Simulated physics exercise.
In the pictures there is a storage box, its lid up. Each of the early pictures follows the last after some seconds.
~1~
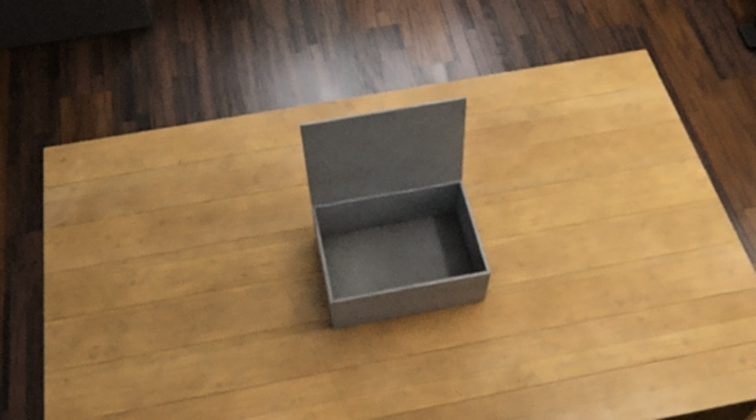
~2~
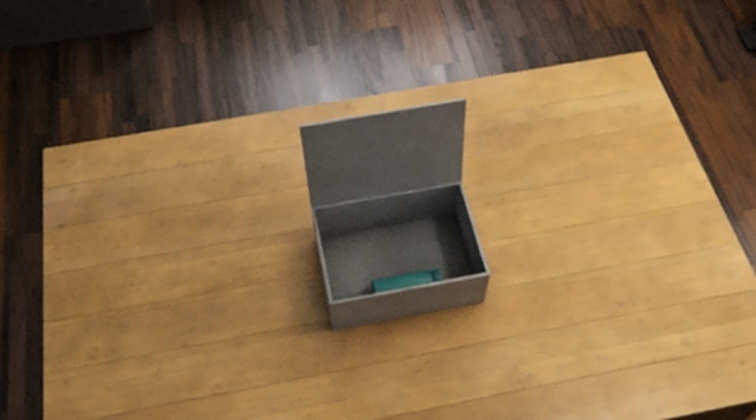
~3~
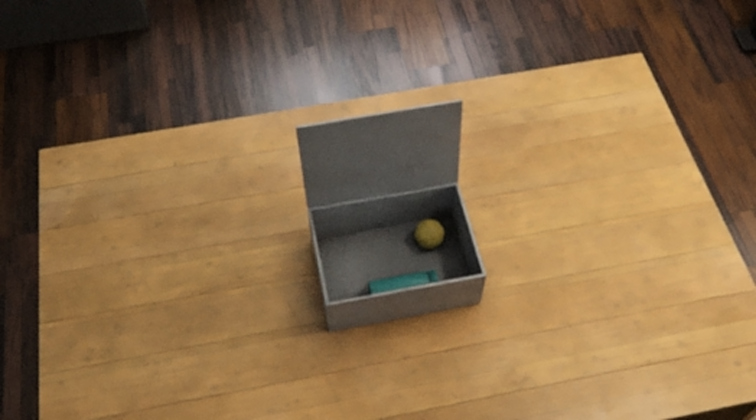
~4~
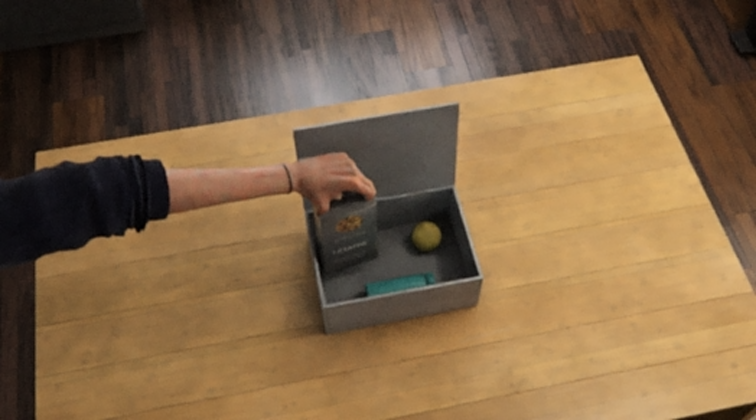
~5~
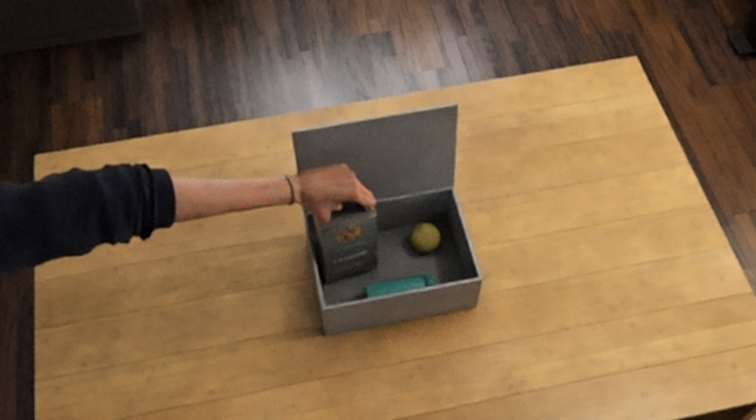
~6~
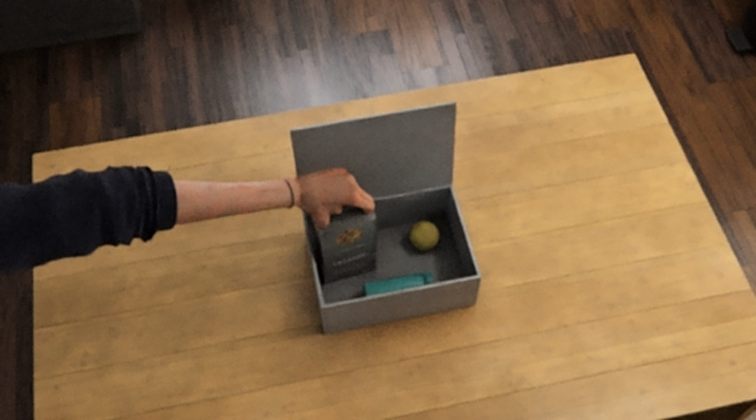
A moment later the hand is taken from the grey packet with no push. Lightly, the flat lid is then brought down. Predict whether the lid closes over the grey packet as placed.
Turns out the lid is kept open.
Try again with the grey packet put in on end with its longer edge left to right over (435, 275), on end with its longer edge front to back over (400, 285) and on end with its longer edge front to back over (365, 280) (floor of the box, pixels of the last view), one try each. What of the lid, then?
In order, the lid gets blocked, then gets blocked, then gets blocked.
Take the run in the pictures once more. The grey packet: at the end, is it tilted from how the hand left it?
By the end the grey packet has leaned over.
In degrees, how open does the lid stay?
Close to 18 degrees.
Then, 1.20 s later than the last frame, lid starting down.
Then, 1.70 s later than the last frame, lid 60° above the rim; grey packet tilted by 3° near (347, 243).
Then, 2.10 s later than the last frame, lid 41° above the rim; grey packet tilted by 19° near (351, 255).
Then, 2.30 s later than the last frame, lid 22° above the rim; grey packet tilted by 45° near (359, 274).
When it is over, lid 19° above the rim; lying over in the box, grey packet; the other 2 as before. End places, in pixels of the last picture, grey packet near (359, 270).
